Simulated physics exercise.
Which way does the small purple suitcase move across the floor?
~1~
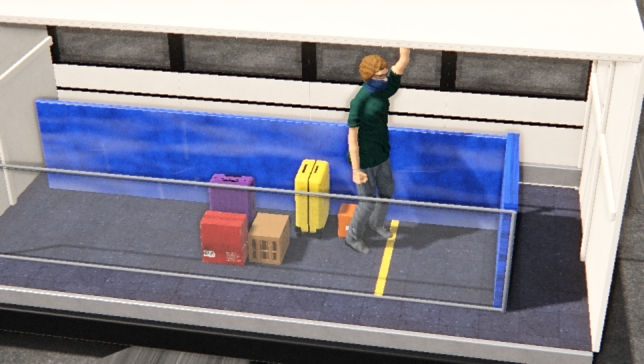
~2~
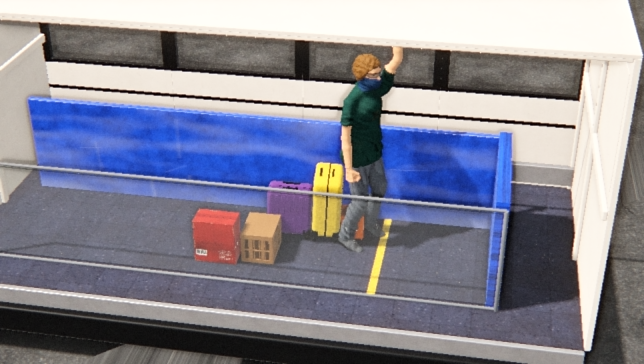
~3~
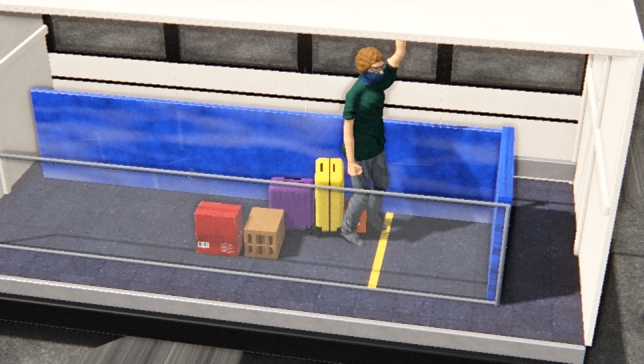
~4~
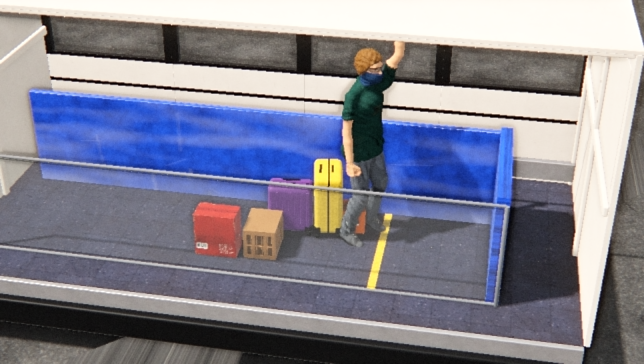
It moves to the right, ending up close beside the yellow suitcase.
